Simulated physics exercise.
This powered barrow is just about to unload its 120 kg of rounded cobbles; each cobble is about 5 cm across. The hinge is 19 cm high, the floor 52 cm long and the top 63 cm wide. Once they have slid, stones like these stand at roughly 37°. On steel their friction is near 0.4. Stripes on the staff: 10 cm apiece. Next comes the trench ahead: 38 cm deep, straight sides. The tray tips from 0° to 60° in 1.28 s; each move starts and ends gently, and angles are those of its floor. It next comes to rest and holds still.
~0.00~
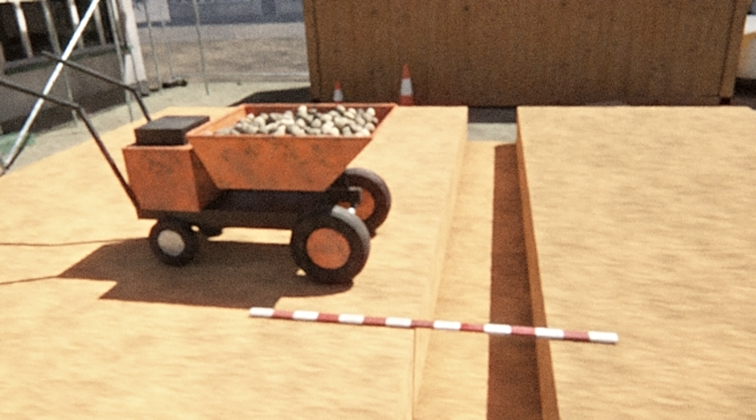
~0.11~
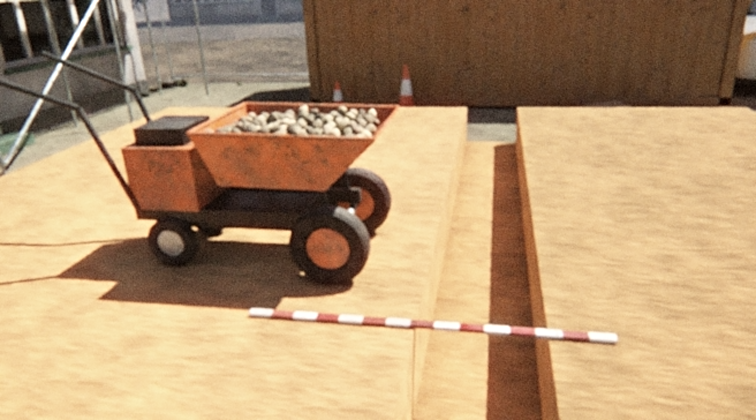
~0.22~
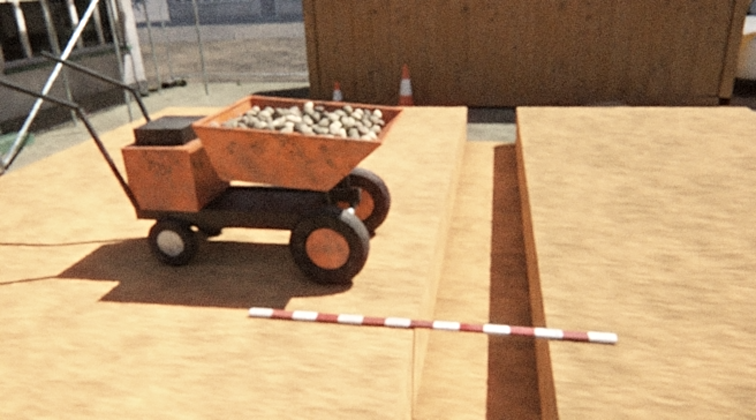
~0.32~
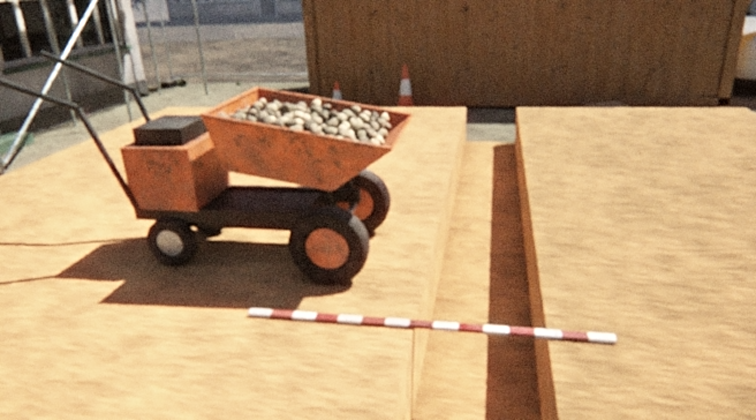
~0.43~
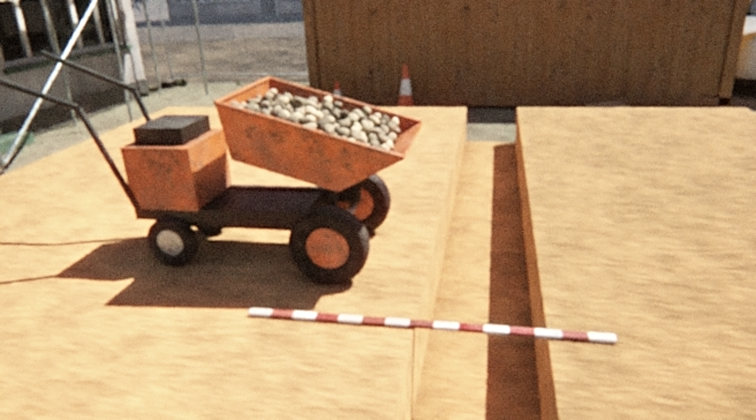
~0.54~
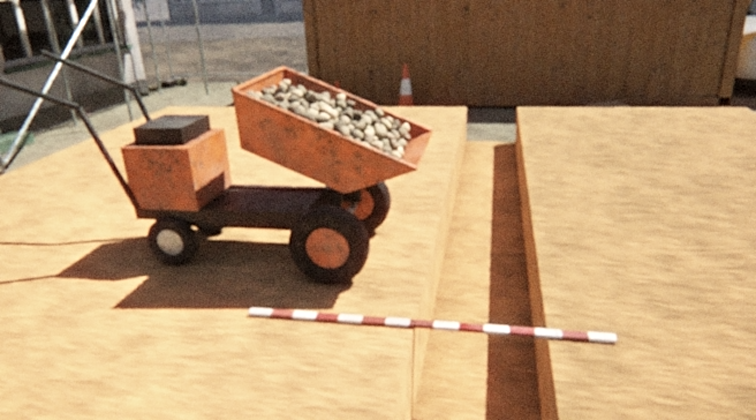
The orange tray of a small powered barrow, heaped with rounded stones, tilted slowly toward the trench on the right, its back end rising while the wheels stayed still behind a red-and-white striped staff.
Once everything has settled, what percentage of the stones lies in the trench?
I would say 99 percent.
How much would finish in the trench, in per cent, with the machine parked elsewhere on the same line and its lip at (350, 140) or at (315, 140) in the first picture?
I'd expect some 100 per cent, then some 95.
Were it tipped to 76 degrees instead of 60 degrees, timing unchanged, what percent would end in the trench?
Near 100 per cent then.
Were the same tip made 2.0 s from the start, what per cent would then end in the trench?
Roughly 100 per cent would.
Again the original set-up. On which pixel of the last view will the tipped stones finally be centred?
Their centre sits close to (495, 318).
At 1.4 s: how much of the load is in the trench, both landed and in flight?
About 30 per cent by then.
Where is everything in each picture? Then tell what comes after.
In the first picture, the tray is at 0°, its lip at (373, 138); the top of the load is at (324, 117).
In the second picture, the tray is at 1°, its lip at (375, 140); the top of the load is at (318, 117); the stones move at 0.2 m/s on average.
In the third picture, the tray is at 5°, its lip at (382, 143); the top of the load is at (288, 115); the stones move at 0.3 m/s on average.
The fourth picture shows lip at (392, 149), floor tilted 10°, highest stones at (273, 108); the stones move at 0.5 m/s on average.
In the fifth picture, the tray is at 16°, its lip at (404, 158); the top of the load is at (274, 100); the stones move at 0.5 m/s on average.
In the sixth picture, the tray is at 23°, its lip at (417, 169); the top of the load is at (286, 91); the stones move at 0.6 m/s on average.
After 1.0 s the floor is at 51°; 100 % in the tray; the foremost stones are at (447, 190).
After 1.4 s the floor is at 60°; 71 % in the tray, 29 % in the trench; the foremost stones are at (531, 313).
After 1.7 s the floor is at 60°; 35 % in the tray, 63 % in the trench, 1 % past the trench; the foremost stones are at (574, 263).
After 3.7 s the floor is at 60°; 0 % in the tray, 99 % in the trench, 1 % past the trench; the foremost stones are at (609, 260).
